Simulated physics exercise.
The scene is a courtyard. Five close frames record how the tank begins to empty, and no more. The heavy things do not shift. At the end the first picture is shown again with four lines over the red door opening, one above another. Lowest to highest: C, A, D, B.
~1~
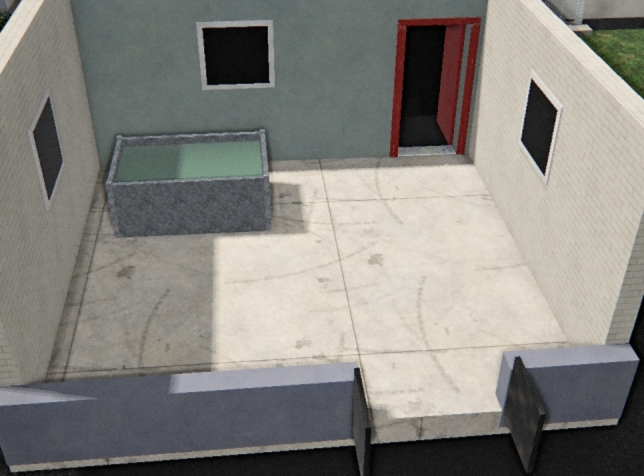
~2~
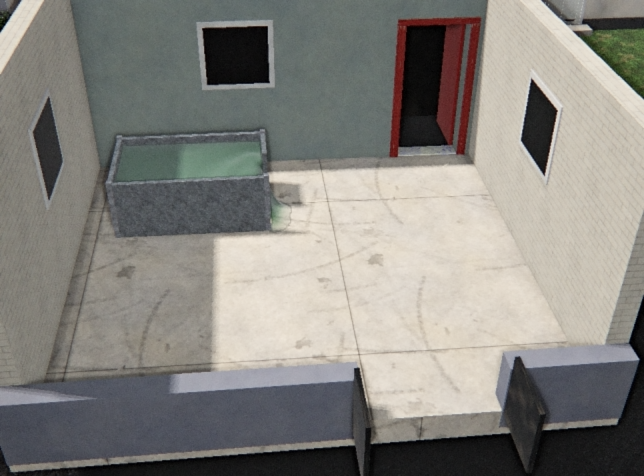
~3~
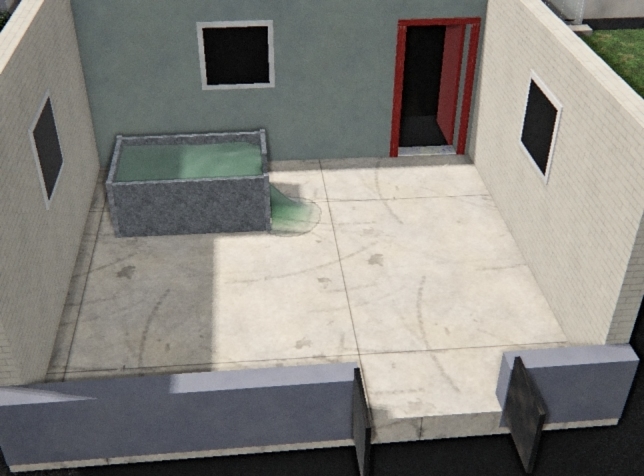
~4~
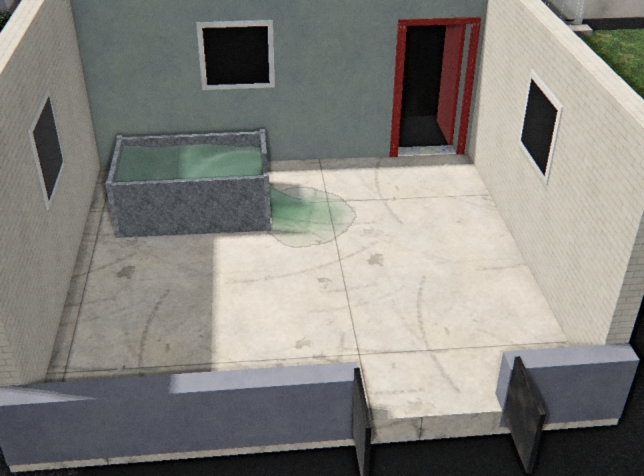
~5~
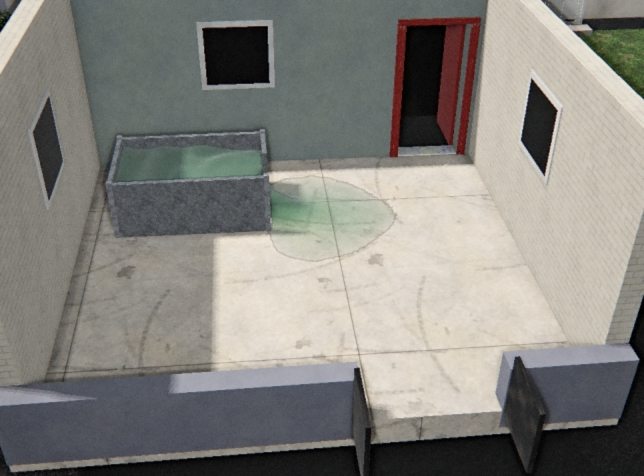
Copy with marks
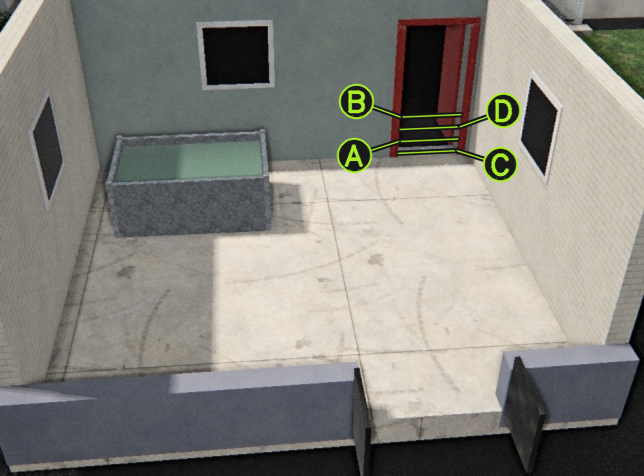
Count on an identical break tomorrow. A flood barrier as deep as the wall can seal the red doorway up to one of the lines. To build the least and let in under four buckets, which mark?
The limit is A.
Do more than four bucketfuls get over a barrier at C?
Yes, it does.
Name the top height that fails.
That would be C.
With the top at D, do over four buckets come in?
No, that is safe.
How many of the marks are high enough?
Three of them.
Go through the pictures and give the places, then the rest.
Water in the tank at rest, its middle at (191, 162); foot of the red doorway at (427, 155); open gate at (431, 352).
Water covers 1 % of the ground and shows as far out as (276, 202).
Water covers 2 % of the ground and shows as far out as (312, 208).
Water covers 5 % of the ground and shows as far out as (346, 219).
Water covers 10 % of the ground and shows as far out as (387, 217).
On the marked copy, A at (428, 140); B at (430, 115); C at (427, 152); D at (429, 128); from the bottom up C, A, D, B.
With A, nothing gets over.
With B, nothing gets over.
With C, about 12 bucketfuls get in.
With D, nothing gets over.
